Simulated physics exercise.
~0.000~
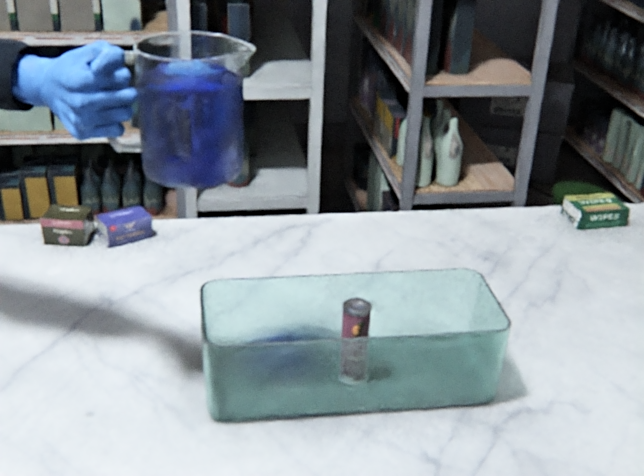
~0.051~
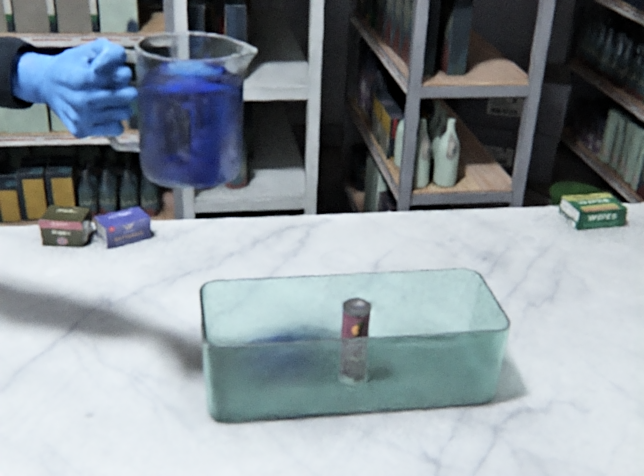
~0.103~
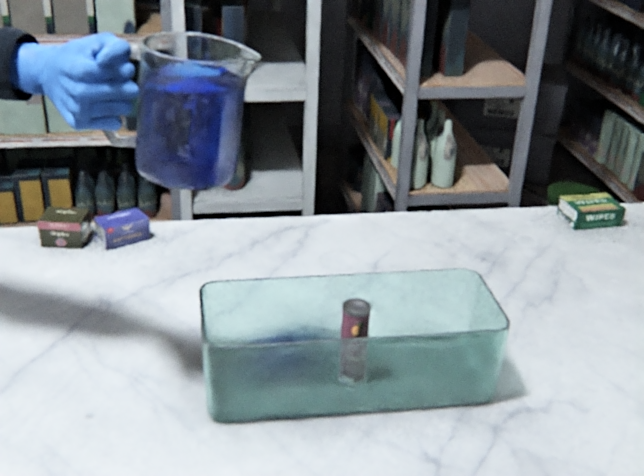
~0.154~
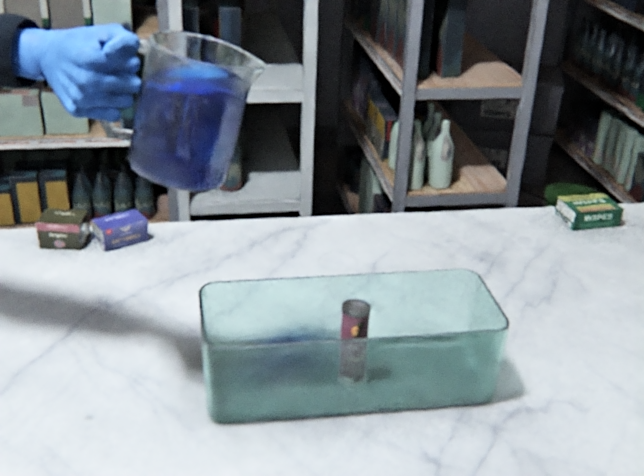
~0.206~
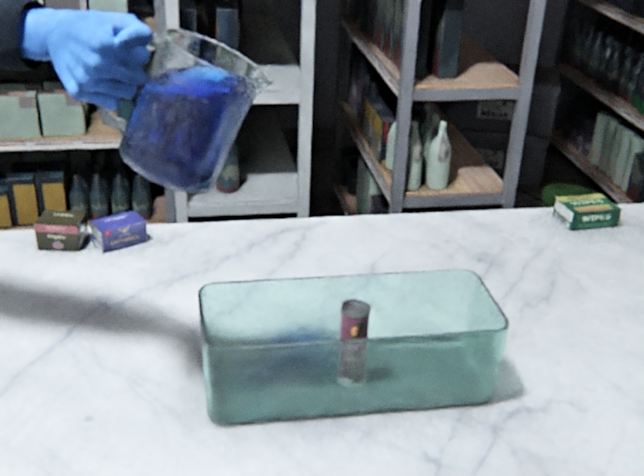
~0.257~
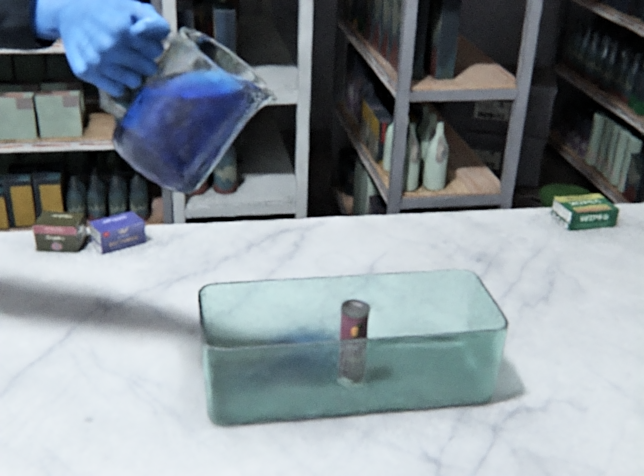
A blue-gloved hand steadily tilts a pitcher of blue liquid rightward above a glass basin.
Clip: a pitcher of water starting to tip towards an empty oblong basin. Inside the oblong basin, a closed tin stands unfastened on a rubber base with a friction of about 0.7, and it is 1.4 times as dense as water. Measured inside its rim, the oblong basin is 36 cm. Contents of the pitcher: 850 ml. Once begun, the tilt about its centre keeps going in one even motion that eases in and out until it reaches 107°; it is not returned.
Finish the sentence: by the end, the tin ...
By the end, the tin has toppled.
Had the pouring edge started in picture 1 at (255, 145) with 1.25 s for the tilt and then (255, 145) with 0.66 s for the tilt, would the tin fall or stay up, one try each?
In the first try it remains standing; in the second it remains standing.
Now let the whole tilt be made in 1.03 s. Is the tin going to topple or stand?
Result: Tin tipped over.
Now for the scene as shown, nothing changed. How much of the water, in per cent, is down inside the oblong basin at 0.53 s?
Near 2 in a hundred.
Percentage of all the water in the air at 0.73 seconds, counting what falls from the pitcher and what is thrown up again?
About 34 per cent.
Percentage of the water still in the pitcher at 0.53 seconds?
Still held: Roughly 66 % of the total.
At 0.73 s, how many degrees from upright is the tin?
The tilt is near 0°.
After 0.53 s the tilt is 97° and 66 per cent is still to pour; the tin stands where it began.
After 0.73 s the tilt is 107° and 20 per cent is still to pour; the tin stands 2 cm from where it began.
After 0.93 s the tilt is 107° and 4 per cent is still to pour; the tin leans 47°.
After 1.16 s the tilt is 107° and 0 per cent is still to pour; the tin lies on its side.
In the end the tin lies on its side.
